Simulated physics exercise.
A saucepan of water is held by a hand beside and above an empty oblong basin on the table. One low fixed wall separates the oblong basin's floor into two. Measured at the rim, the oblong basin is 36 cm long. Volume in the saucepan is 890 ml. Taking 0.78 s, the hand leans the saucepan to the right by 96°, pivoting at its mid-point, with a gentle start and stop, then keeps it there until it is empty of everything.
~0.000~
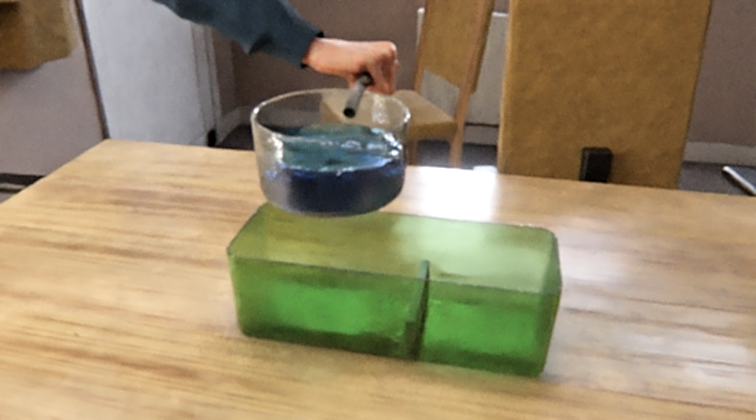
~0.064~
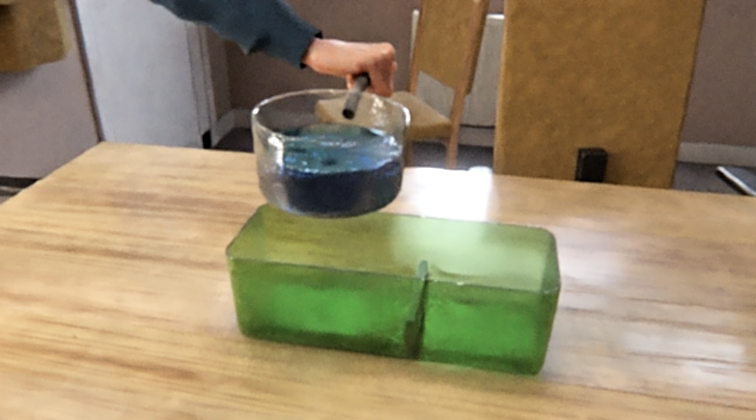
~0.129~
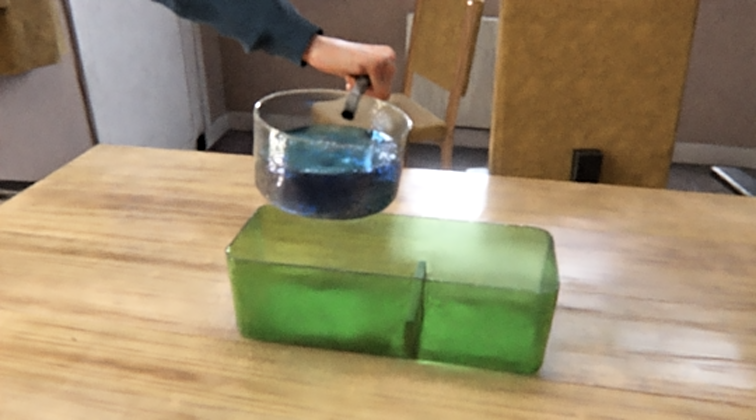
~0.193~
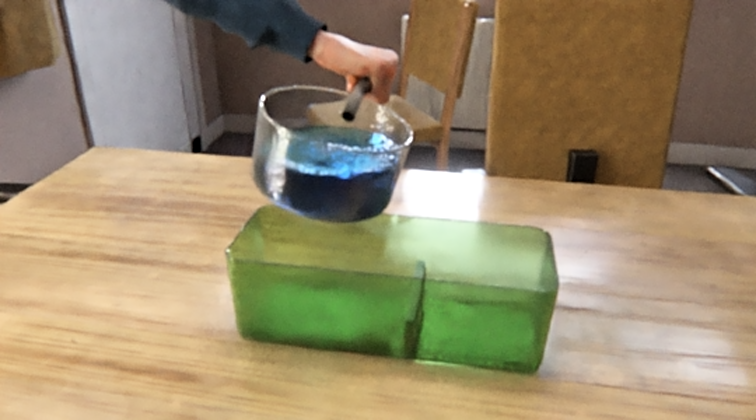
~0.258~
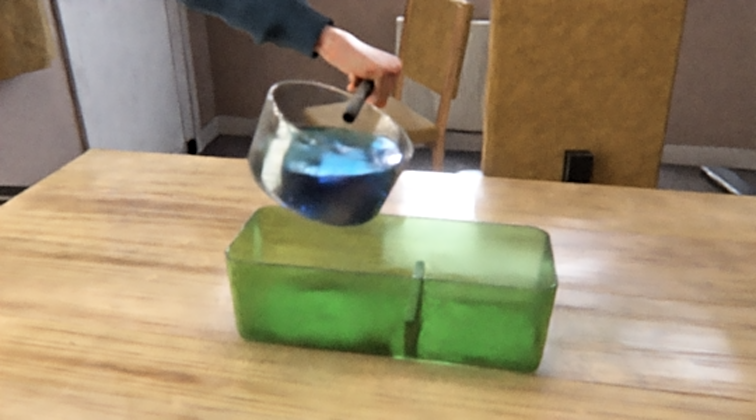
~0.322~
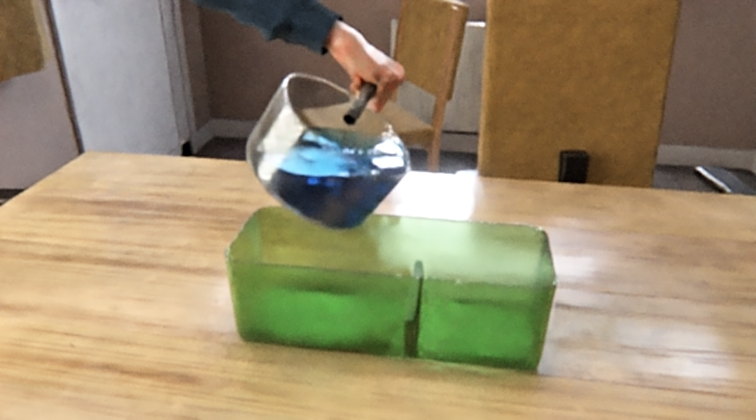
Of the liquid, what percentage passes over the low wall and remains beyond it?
The far part has about 64 per cent.
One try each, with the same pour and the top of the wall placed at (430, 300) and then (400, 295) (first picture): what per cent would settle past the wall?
It comes to 50 per cent, and then 85 per cent.
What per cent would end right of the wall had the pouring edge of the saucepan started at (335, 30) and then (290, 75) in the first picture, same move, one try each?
5 and 10 %.
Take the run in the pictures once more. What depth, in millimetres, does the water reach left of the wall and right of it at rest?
I'd expect close to 12 mm on the left and close to 32 mm on the right.
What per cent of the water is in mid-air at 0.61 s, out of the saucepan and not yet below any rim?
Some 28 per cent, I reckon.
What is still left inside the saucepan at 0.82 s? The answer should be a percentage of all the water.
About 16 percent.
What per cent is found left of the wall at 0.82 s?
Near 18 in a hundred.
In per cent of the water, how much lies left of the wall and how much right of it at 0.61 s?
About 0 left, 28 right.
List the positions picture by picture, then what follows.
In the first frame, tilt 0°; pouring edge (407, 120); surface from (265, 139) to (404, 151); the oblong basin's rim runs from (245, 227) to (559, 262); the wall's top is at (418, 289).
In the second frame, tilt 2°; pouring edge (407, 123); surface from (265, 140) to (403, 152).
In the third frame, tilt 6°; pouring edge (408, 130); surface from (263, 140) to (402, 154).
In the fourth frame, tilt 14°; pouring edge (410, 141); surface from (262, 141) to (402, 155).
In the fifth frame, tilt 24°; pouring edge (411, 155); surface from (259, 139) to (404, 158).
In the sixth frame, tilt 35°; pouring edge (408, 170); surface from (256, 134) to (410, 161).
Then, 0.61 s in, the tilt is 85° and 43 per cent is still to pour, 0 is left of the wall and 29 right of it.
Then, 0.82 s in, the tilt is 96° and 15 per cent is still to pour, 17 is left of the wall and 61 right of it.
Then, 1.04 s in, the tilt is 96° and 4 per cent is still to pour, 30 is left of the wall and 64 right of it.
Then, 1.28 s in, the tilt is 96° and 1 per cent is still to pour, 34 is left of the wall and 64 right of it.
Finally, 36 per cent lies left of the wall, 64 right of it and 0 outside.
